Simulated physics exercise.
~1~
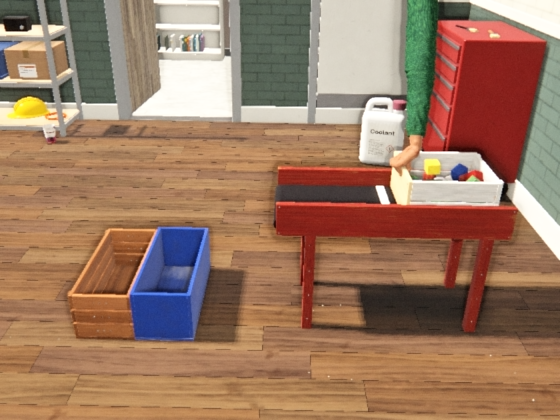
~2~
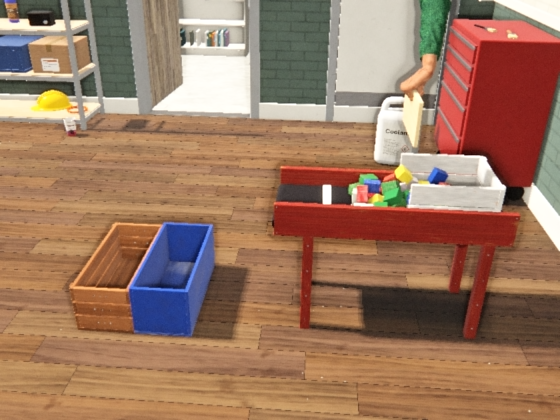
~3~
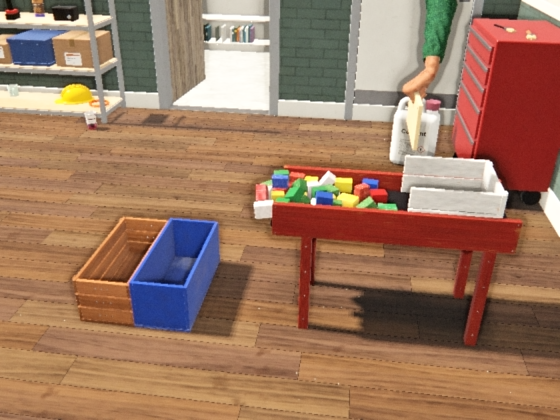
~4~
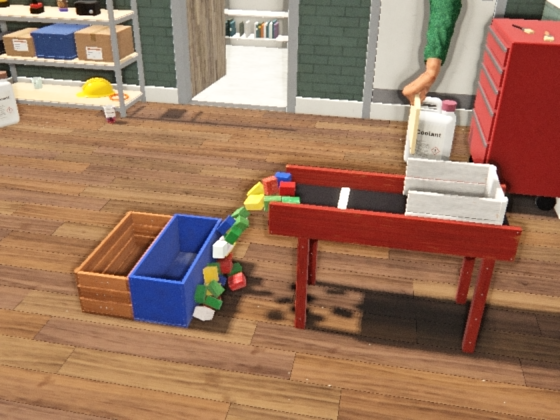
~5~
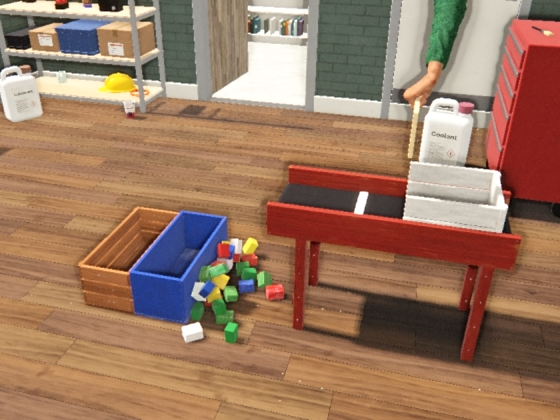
We see a hand lift a gate from a white pen on a red conveyor table, and colourful toy bricks ride the dark belt leftward, tumble off its end and land in a scattered heap on the wooden floor, just short of a blue box beside a wooden one.
